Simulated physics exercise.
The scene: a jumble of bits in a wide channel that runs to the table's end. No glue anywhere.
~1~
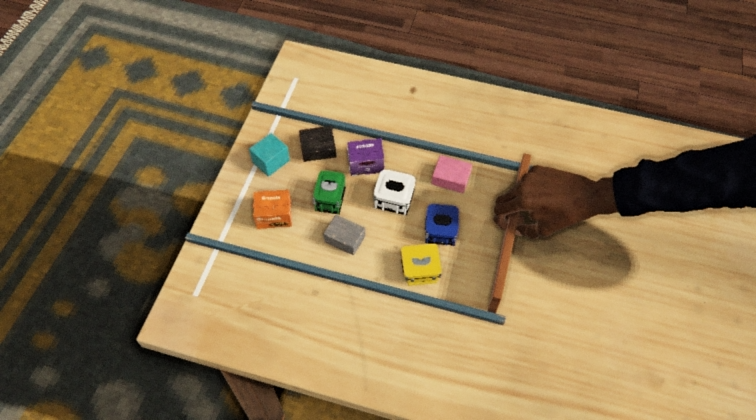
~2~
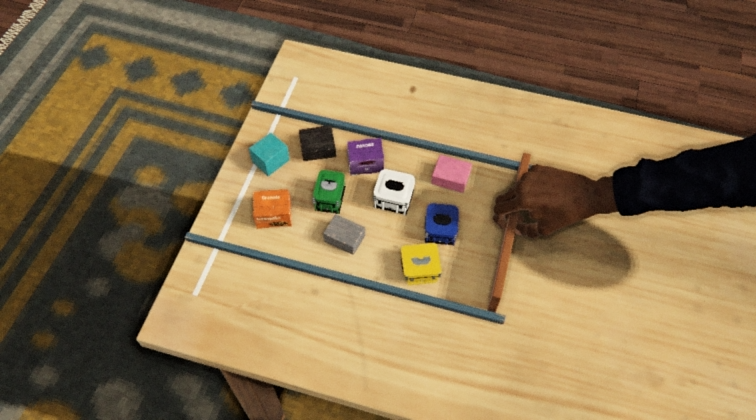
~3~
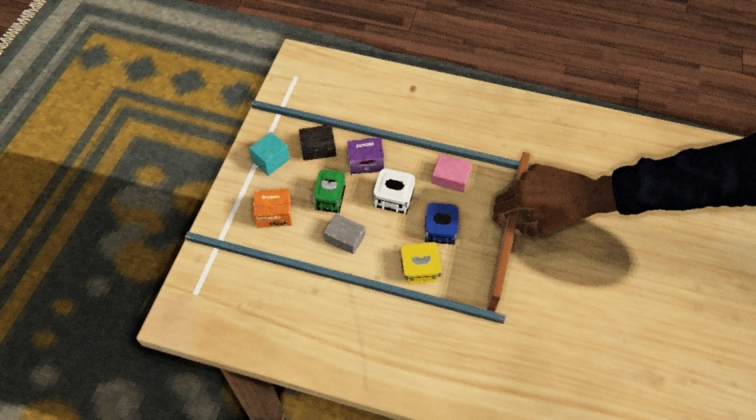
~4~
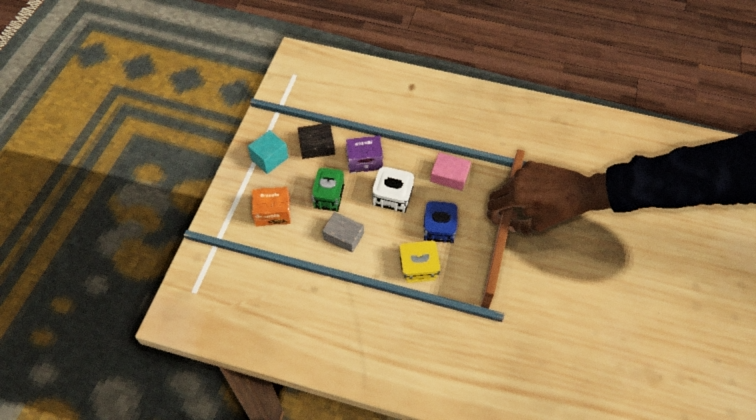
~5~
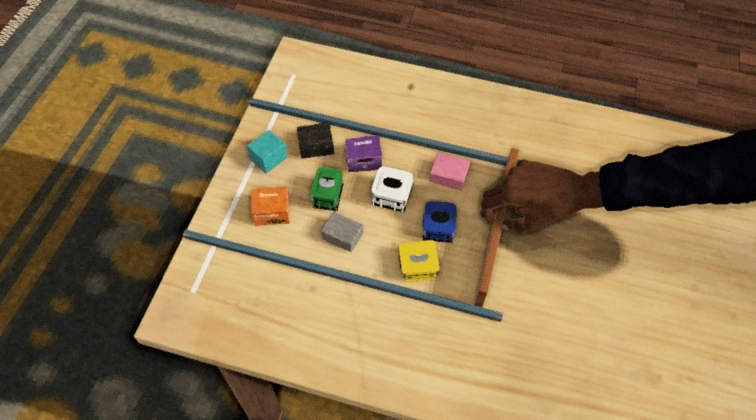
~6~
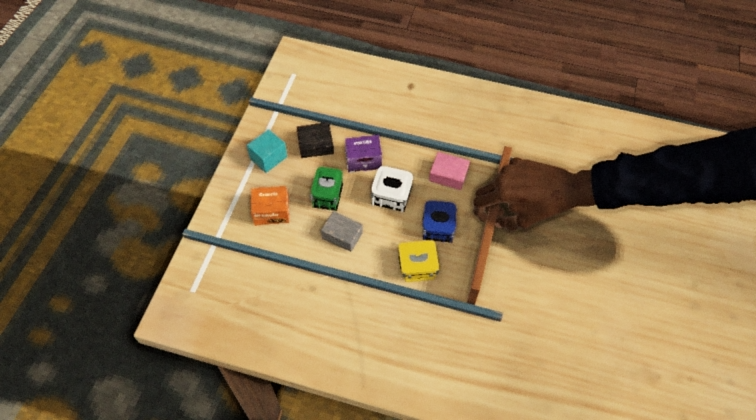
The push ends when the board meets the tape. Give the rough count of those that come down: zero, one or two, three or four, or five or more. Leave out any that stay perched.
The number that fall off is five or more.
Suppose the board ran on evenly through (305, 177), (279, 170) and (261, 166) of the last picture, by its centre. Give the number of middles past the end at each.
It would be 0, 3 and 6.
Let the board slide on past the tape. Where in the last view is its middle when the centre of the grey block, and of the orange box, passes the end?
Near (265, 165) and (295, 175).
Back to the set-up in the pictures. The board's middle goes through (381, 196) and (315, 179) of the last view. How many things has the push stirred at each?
8 and 10.
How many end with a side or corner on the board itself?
In contact: 3.
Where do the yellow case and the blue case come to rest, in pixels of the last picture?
Near (213, 203) and (231, 170).
Soon after, none off yet; turquoise block at rest near (267, 151); orange box at rest near (270, 206); black block at rest near (315, 140).
After that, none off yet; turquoise block at rest near (267, 151); orange box displaced a little near (256, 200); black block displaced about its own width near (286, 130).
And then, none off yet; turquoise block displaced about its own width near (227, 138); orange box displaced well along near (197, 183); black block tilting a little near (230, 115).
In the end, the number that fall off is five or more; gone, white case, grey block, purple box, green case, black block, orange box and turquoise block.
